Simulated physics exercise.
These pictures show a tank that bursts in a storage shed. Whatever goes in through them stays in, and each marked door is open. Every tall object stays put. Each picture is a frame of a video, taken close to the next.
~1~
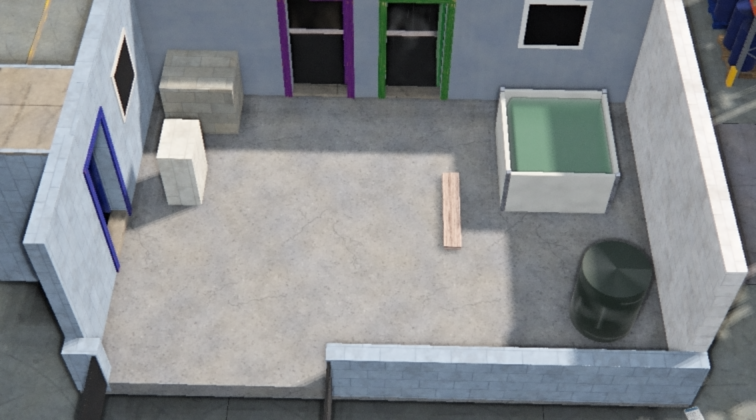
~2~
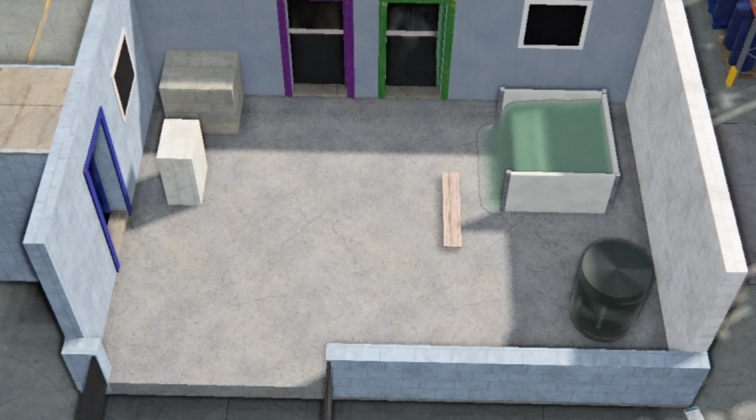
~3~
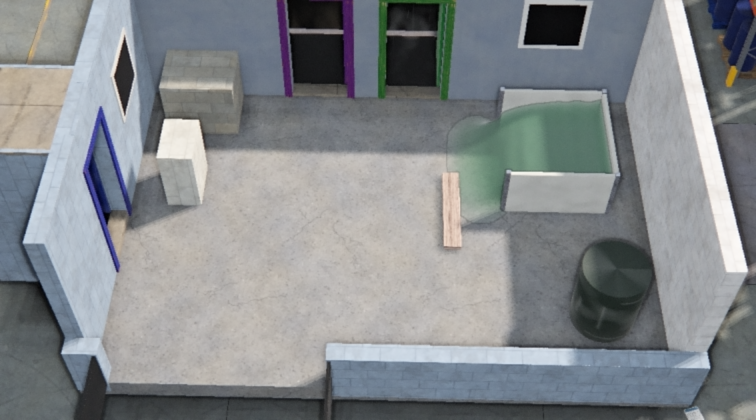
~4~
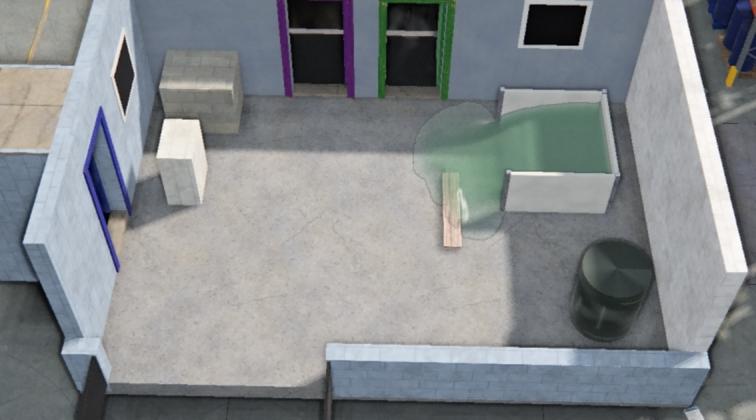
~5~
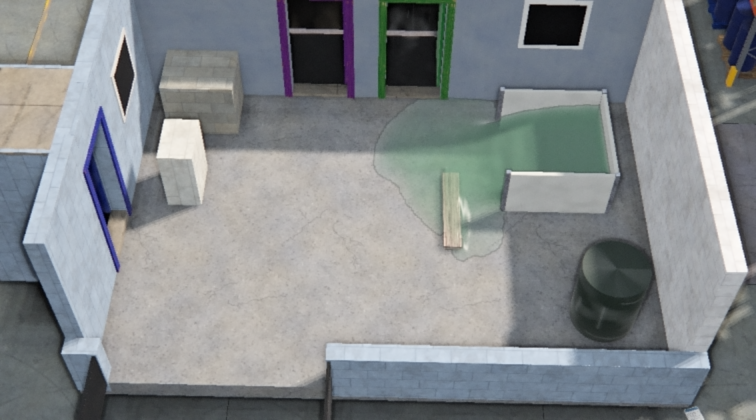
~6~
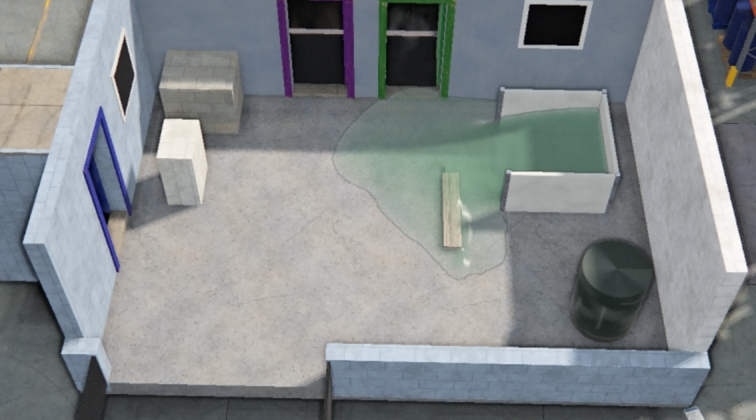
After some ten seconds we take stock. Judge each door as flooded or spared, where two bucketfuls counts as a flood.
The blue door is spared, the green door is flooded, the purple door is flooded.
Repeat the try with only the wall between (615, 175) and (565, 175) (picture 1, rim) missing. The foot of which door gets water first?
That would be the blue-painted one.
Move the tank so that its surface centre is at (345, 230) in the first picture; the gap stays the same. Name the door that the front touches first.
The door marked blue is the first one.
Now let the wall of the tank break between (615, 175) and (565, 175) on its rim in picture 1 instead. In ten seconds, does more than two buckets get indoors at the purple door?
Result - purple undershoots.
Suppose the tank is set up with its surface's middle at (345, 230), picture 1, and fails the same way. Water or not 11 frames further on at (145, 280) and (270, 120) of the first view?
Soaked, soaked.
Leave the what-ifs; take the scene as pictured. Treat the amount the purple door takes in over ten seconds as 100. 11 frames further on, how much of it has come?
Roughly 25 per cent.
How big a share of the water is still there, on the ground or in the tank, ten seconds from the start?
Near 58 percent, give or take.
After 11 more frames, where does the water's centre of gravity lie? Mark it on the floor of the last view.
Centre of the water: Near (380, 174).
A moment on, water covers 45 % of the floor; the blue door not reached, the green door under two buckets in, the purple door wet at the sill, nothing in.
Next, water covers 65 % of the floor; the blue door wet at the sill, nothing in, the green door over two buckets in, the purple door under two buckets in.
Then, water covers 70 % of the floor; the blue door wet at the sill, nothing in, the green door over two buckets in, the purple door over two buckets in.
Later, water covers 75 % of the floor; the blue door wet at the sill, nothing in, the green door far over two buckets in, the purple door over two buckets in.
In the end, water covers 95 % of the floor; the blue door wet at the sill, nothing in, the green door far over two buckets in, the purple door over two buckets in.
